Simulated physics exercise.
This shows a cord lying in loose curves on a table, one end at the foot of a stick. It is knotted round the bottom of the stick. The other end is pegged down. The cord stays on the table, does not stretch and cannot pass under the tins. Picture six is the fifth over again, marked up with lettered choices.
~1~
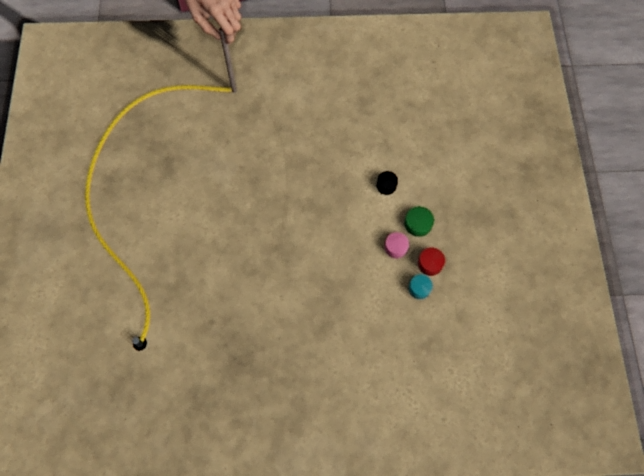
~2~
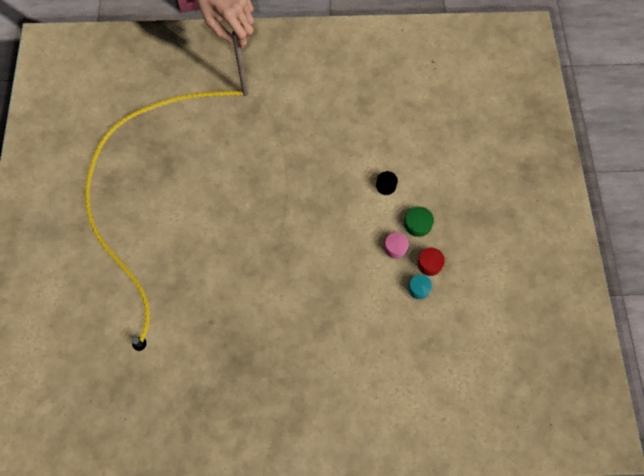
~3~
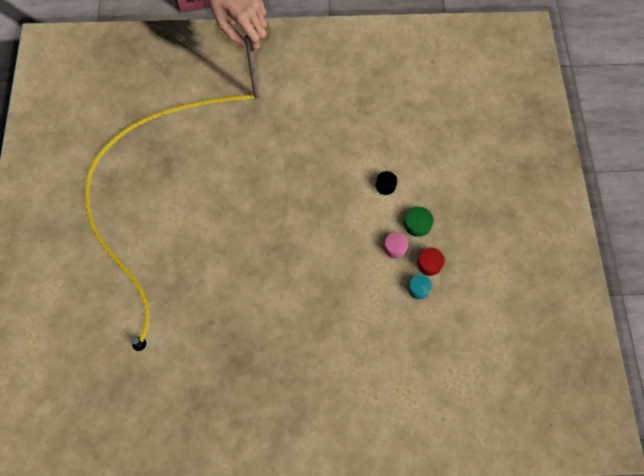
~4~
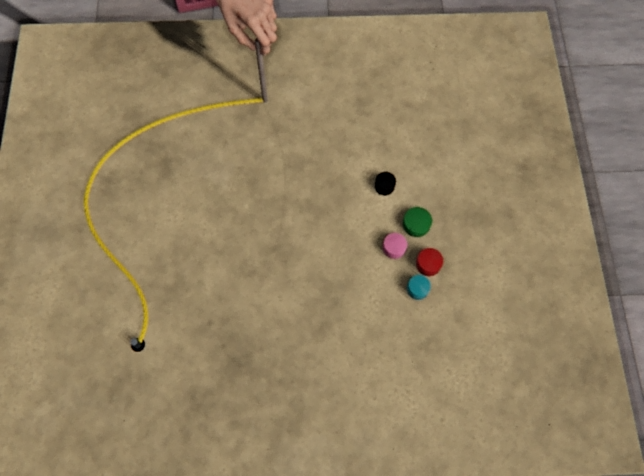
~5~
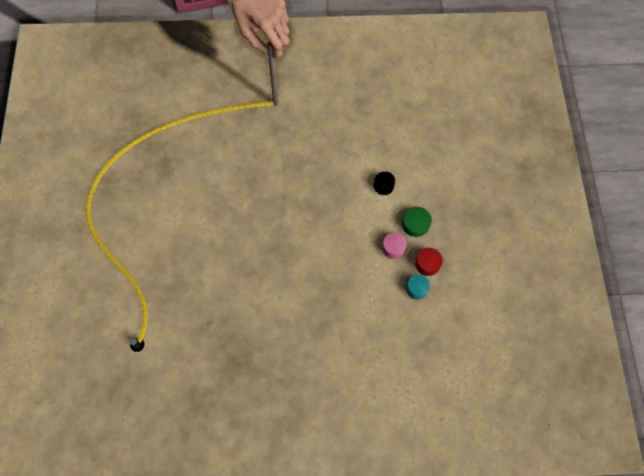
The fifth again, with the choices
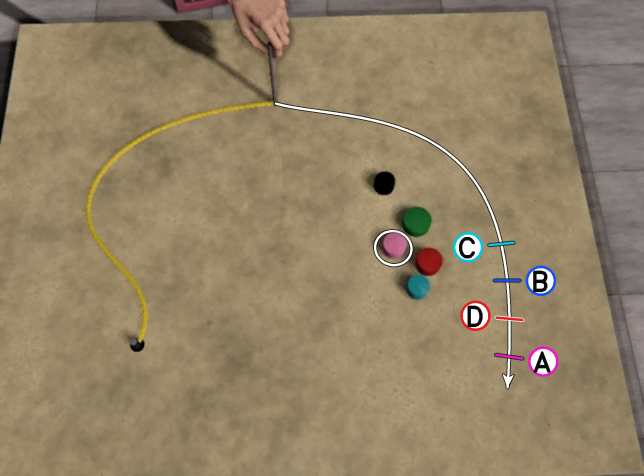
A yellow cord's upper end moves slowly right and slightly down as a hand at the top edge guides the stick it is tied to, drawing its upper curve flatter, while the pegged end and five coloured tins stay put.
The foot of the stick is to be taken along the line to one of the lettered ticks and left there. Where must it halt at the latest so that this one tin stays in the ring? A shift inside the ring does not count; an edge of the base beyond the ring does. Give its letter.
The farthest safe stop is B.
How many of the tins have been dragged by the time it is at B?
Two.
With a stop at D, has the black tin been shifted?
By then, yes.
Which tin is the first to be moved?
The black tin.
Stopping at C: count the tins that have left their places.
By then, one.
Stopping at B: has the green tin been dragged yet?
Yes.
On the marked copy, A at (509, 357); B at (507, 281); C at (501, 244); D at (510, 319); the ring at (393, 248); the route from (276, 104) via (471, 176) to (508, 388).
Taking B. A third of the way, foot of the stick (387, 124); pink tin (394, 246).
Two thirds of the way, foot of the stick (478, 186); pink tin (394, 246).
When it is over, foot of the stick (507, 281); green tin (416, 233); pink tin (394, 246); black tin (392, 226); the pink tin is still in its ring.
As for the rest, A drags the ringed tin to (390, 288); C is safe but short; D drags the ringed tin to (392, 266).
